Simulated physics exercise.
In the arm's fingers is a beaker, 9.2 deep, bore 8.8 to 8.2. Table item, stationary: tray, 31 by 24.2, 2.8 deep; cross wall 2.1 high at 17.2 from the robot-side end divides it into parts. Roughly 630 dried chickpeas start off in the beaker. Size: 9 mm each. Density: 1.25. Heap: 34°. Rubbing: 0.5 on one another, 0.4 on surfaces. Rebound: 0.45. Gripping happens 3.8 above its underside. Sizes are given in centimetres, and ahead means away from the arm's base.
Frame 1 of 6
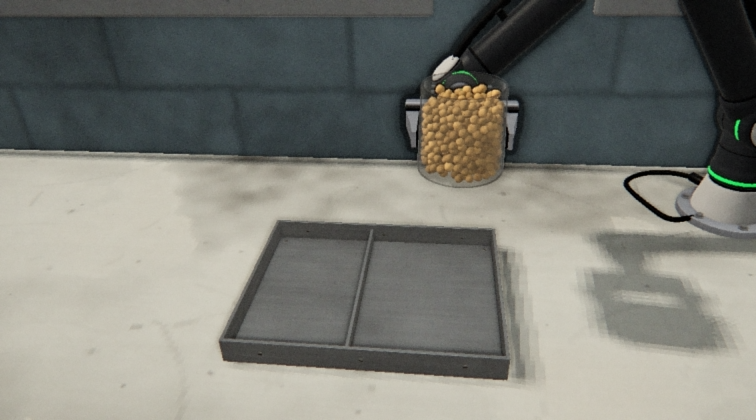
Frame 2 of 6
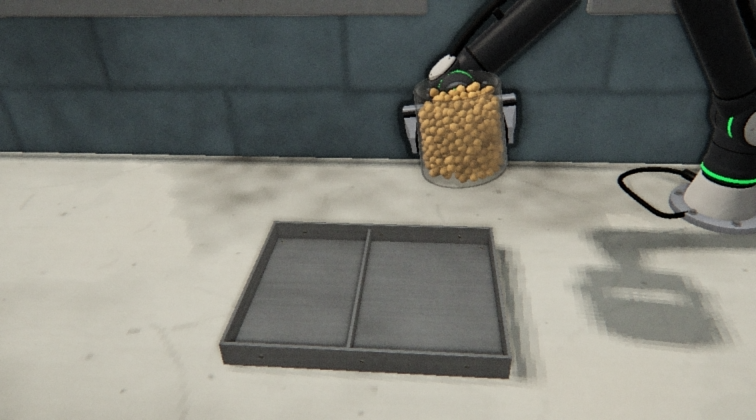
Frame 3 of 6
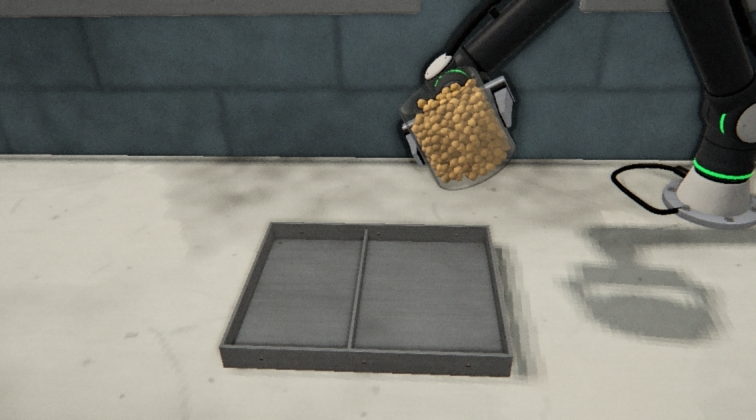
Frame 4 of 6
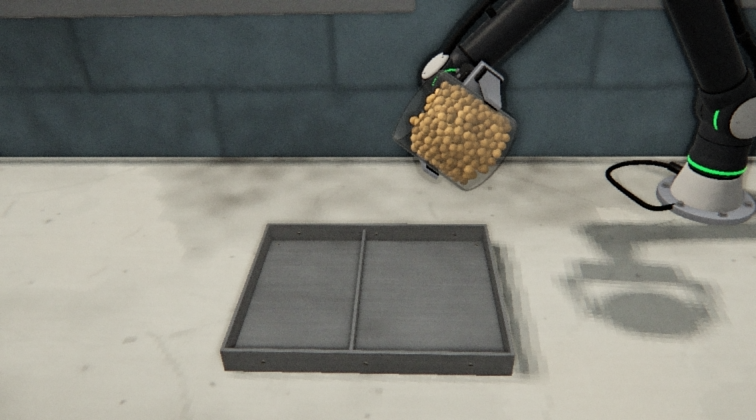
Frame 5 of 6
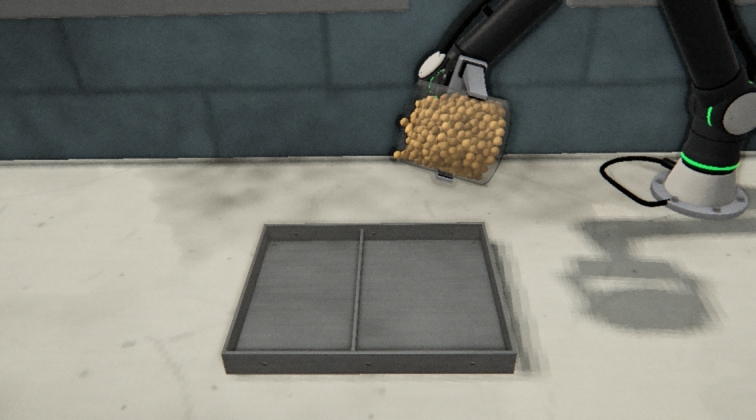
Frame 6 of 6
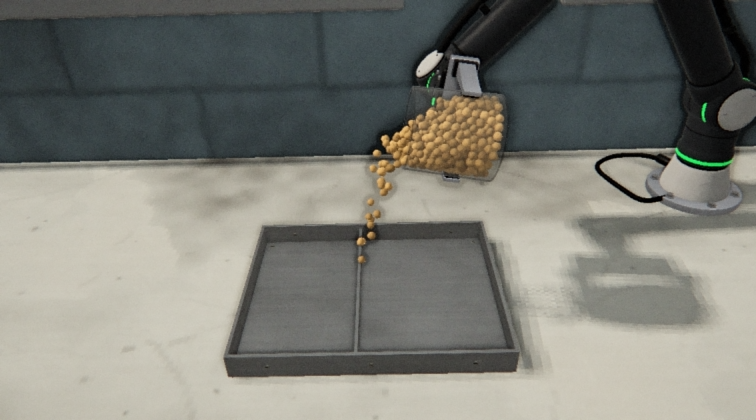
In this clip, a robot arm holds a clear beaker of dried chickpeas above and behind a divided gray tray, then tilts it steadily leftward until chickpeas pour from its mouth in a thin stream toward the tray.
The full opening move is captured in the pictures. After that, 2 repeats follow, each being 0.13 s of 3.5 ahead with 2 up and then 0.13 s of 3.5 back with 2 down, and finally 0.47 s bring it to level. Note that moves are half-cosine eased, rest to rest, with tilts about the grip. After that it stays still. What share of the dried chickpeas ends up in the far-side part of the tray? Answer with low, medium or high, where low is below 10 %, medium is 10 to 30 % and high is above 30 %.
High.
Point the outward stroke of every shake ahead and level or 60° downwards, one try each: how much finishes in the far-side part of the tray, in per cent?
First try some 40 %, second try some 15 %.
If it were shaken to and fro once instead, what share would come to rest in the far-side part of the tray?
That would give close to 30 percent.
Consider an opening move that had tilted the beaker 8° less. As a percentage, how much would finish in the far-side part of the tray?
About 35 percent.
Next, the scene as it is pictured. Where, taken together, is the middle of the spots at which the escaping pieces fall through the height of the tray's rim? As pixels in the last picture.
They come through centred close to (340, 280).
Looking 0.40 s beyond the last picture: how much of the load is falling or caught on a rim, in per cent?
I'd reckon close to 3 per cent.
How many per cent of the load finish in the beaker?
Around 35 per cent.
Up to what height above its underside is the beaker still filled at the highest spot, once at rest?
Height at rest: Approx. 5.5 cm.
Then, 0.40 s after the last picture, tilted 81° forward, highest piece 26 above the table; 354 in the beaker, 177 in the far-side part, 79 in the robot-side part, 21 in flight or on a rim.
Then, 0.79 s after the last picture, tilted 31° forward, highest piece 26 above the table; 285 in the far-side part, 207 in the beaker, 133 in the robot-side part, 2 on the table or floor, 4 in flight or on a rim.
Then, 1.19 s after the last picture, level, highest piece 25 above the table; 290 in the far-side part, 207 in the beaker, 132 in the robot-side part, 2 on the table or floor.
Then, 2.24 s after the last picture, level, highest piece 25 above the table; 290 in the far-side part, 207 in the beaker, 132 in the robot-side part, 2 on the table or floor.
Final count, 290 in the far-side part, 207 in the beaker, 132 in the robot-side part, 2 on the table or floor. That is 46 % in the far-side part of the tray.
